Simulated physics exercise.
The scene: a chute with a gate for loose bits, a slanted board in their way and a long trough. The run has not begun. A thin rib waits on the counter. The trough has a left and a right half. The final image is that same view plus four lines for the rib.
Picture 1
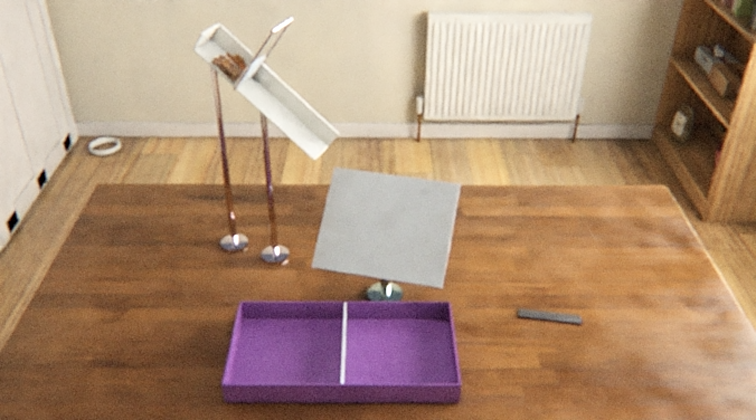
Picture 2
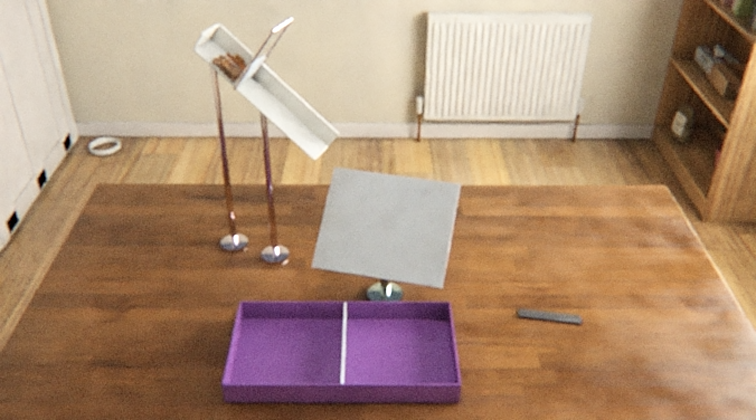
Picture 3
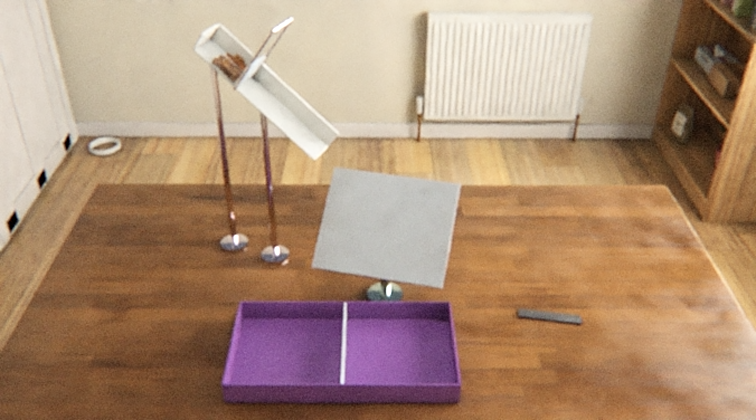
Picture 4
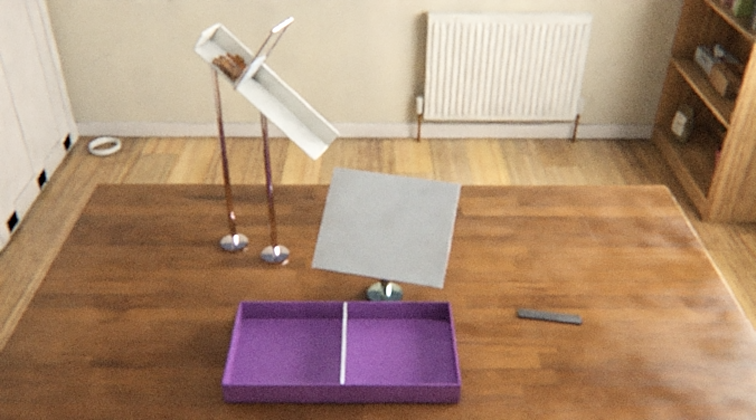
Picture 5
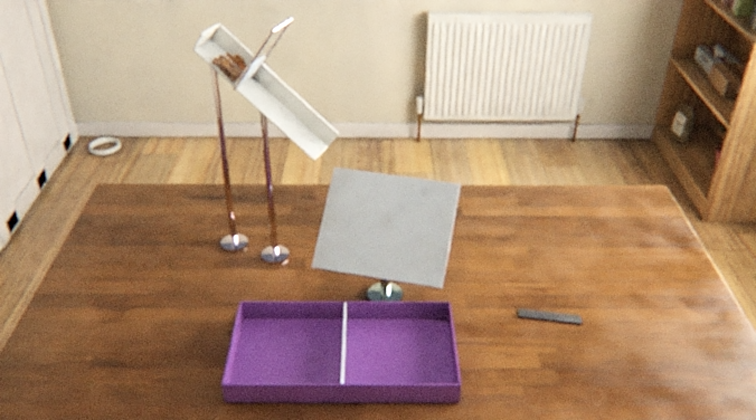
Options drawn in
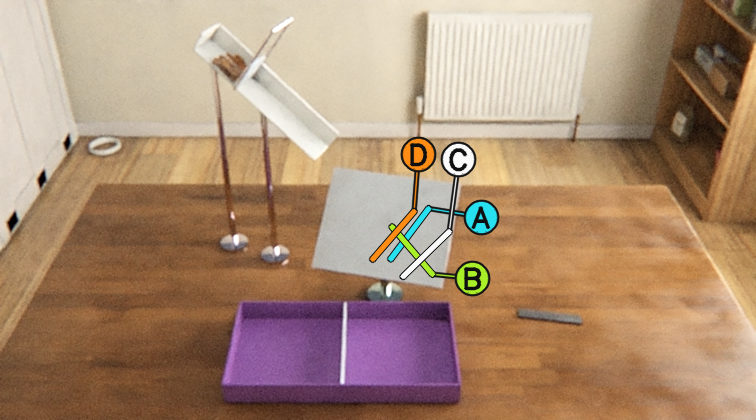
A large wooden table fills a room with a pale wall, white radiator and wooden shelves, seen from the front and slightly above. A white chute holding small brown pieces slopes down rightward on two thin stands at left, with a tilted grey board near the middle, a divided purple trough in front and a dark strip at right. Nothing visibly moves, and the camera stays still.
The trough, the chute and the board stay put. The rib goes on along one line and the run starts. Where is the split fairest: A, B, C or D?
It is D.
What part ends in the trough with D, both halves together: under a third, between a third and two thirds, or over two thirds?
Line D gives over two thirds.
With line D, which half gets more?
Left.
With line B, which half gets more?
More lands on the right.
On the marked copy, line A from (428, 208) to (390, 258); line B from (392, 226) to (432, 274); line C from (449, 231) to (403, 276); line D from (414, 211) to (372, 259).
If A is chosen, of what is caught, about a tenth in the left half, the larger part in the right.
If B is chosen, of what is caught, just a few in the left half, almost all in the right.
If C is chosen, of what is caught, just a few in the left half, almost all in the right.
If D is chosen, of what is caught, roughly two thirds in the left half, roughly a third in the right.
